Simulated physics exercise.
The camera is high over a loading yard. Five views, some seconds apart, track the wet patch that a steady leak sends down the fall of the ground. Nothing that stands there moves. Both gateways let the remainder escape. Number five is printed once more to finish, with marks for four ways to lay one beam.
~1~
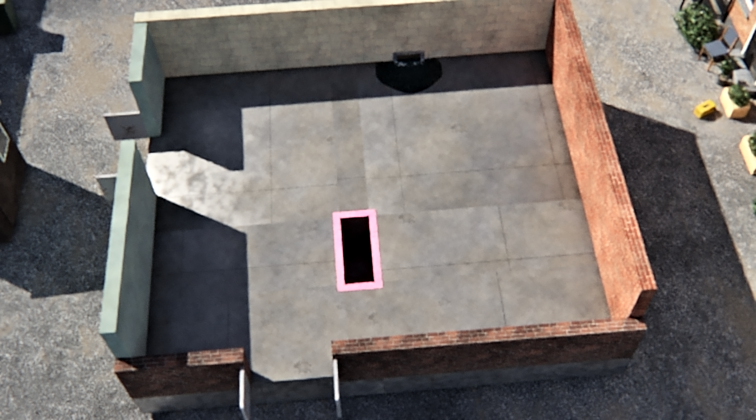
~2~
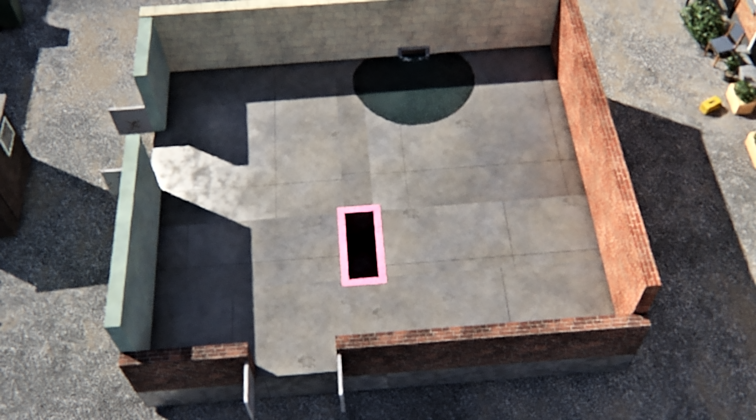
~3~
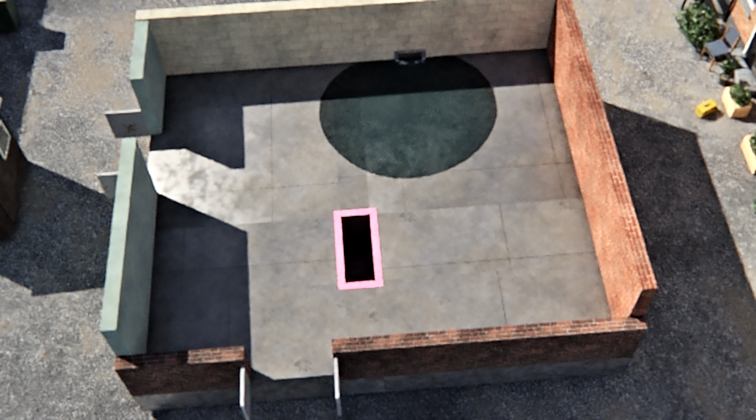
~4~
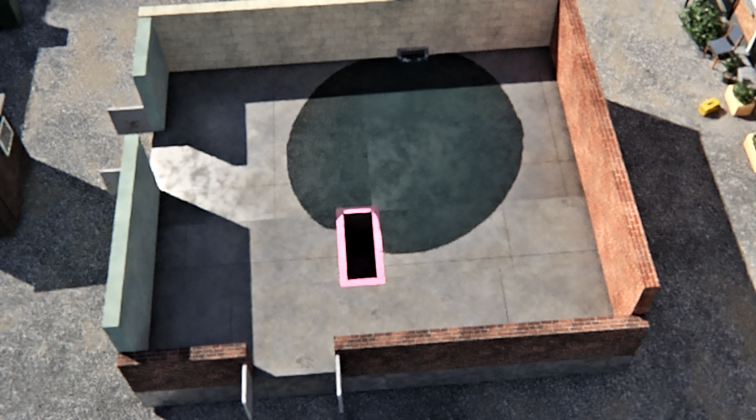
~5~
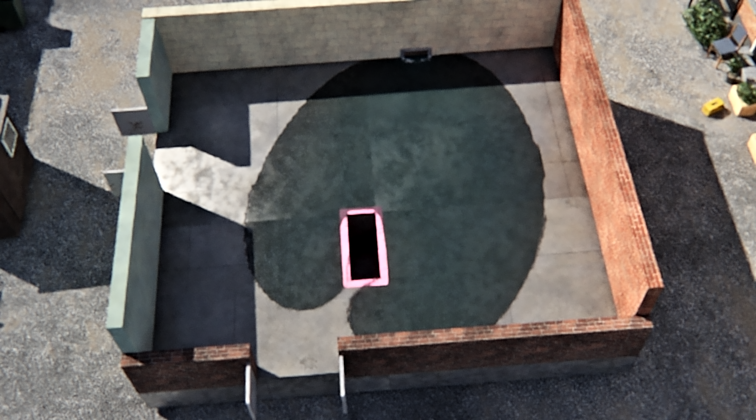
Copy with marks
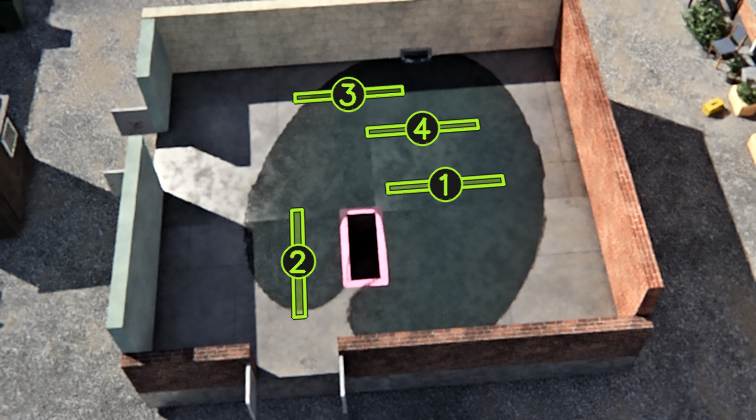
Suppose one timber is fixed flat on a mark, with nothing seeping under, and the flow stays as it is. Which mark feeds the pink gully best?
Position 2.
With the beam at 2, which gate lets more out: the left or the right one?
The right gate.
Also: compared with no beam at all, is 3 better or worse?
Worse.
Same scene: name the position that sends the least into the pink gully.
The answer is 4.
On the marked copy, 1 from (387, 188) to (503, 179); 2 from (299, 316) to (296, 209); 3 from (295, 97) to (402, 90); 4 from (367, 132) to (477, 124).
For position 1, about 21 % of the stream goes into the pink gully, about 77 % out by the gates.
For position 2, about 30 % of the stream goes into the pink gully, about 65 % out by the gates.
For position 3, about 20 % of the stream goes into the pink gully, about 77 % out by the gates.
For position 4, about 7 % of the stream goes into the pink gully, about 91 % out by the gates.
